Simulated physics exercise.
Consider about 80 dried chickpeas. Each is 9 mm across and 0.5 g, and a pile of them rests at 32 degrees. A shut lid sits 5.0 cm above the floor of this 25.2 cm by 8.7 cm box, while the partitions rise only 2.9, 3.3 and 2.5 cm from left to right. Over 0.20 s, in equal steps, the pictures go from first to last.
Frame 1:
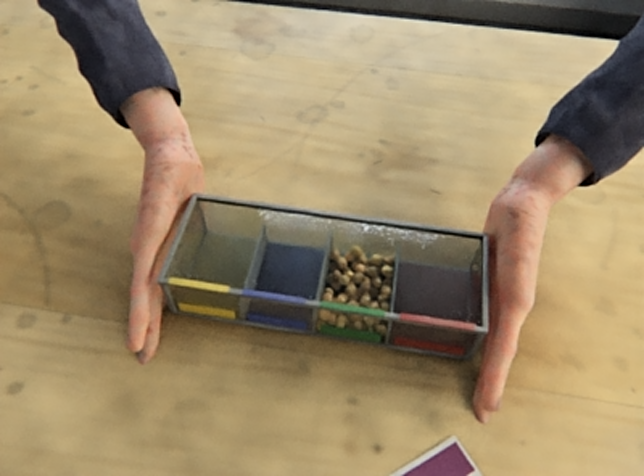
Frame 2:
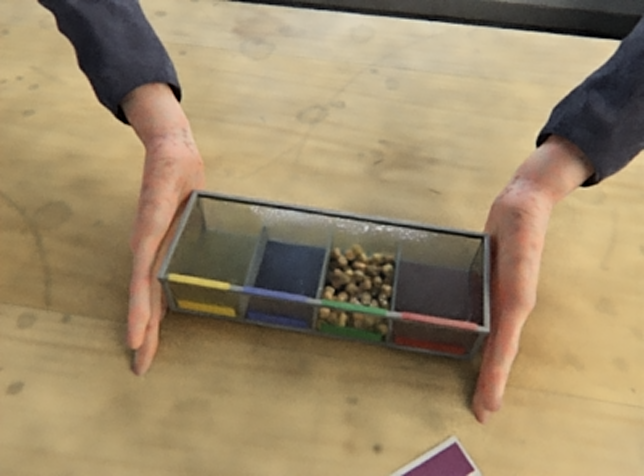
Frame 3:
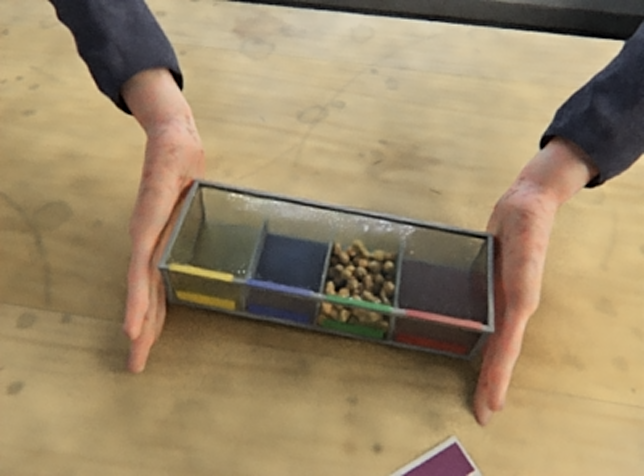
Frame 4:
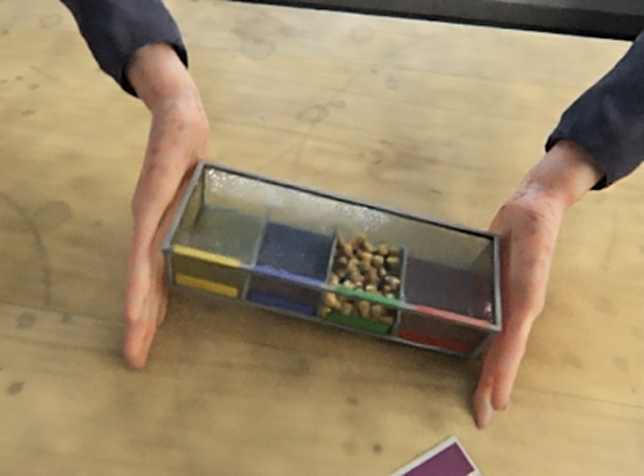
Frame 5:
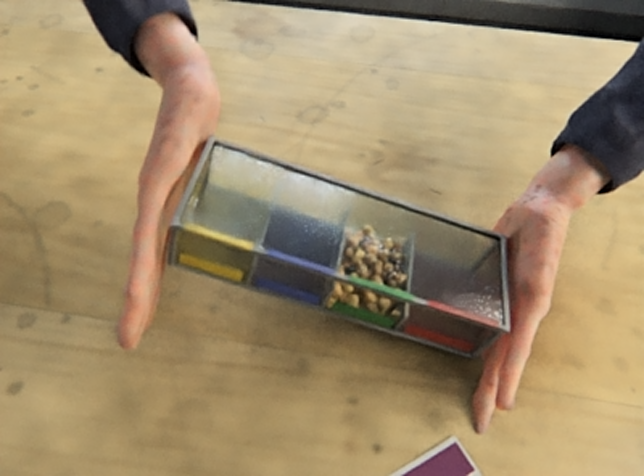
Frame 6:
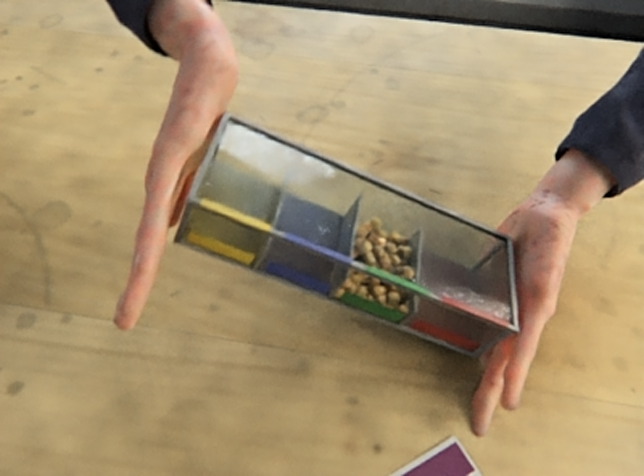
In the video, two hands hold a clear lidded box with yellow, blue, green and red sections, a pile of chickpeas in the green one, and gradually tilt it by raising its left end while the chickpeas stay in that section.
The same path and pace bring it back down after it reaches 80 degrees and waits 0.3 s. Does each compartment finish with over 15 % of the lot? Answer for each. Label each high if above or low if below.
Red: High; blue: Low; green: High; yellow: Low.
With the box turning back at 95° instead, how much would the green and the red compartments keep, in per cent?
With that change it's green at 30 per cent and red at 70 per cent.
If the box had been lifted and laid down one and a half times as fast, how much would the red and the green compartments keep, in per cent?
My answer: Red gets 55 %, while green gets 45 %.
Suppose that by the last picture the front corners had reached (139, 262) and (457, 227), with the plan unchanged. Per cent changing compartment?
Something like 40 in a hundred.
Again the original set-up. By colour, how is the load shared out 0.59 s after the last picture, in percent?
Red 20 %, blue 0 %, green 80 %, yellow 0 %.
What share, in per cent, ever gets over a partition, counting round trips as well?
30 per cent or so.
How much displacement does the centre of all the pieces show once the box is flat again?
Net shift: Approx. 3.5 cm.
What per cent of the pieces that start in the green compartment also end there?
Around 70 percent stays put.
Then, 0.59 s after the last picture, tilt 80 degrees; red 20 %, green 80 %.
Then, 0.98 s after the last picture, tilt 45 degrees; red 30 %, green 70 %.
Then, 1.46 s after the last picture, tilt 0 degrees; red 30 %, green 70 %.
In the end, red 30 %, blue 0 %, green 70 %, yellow 0 %.
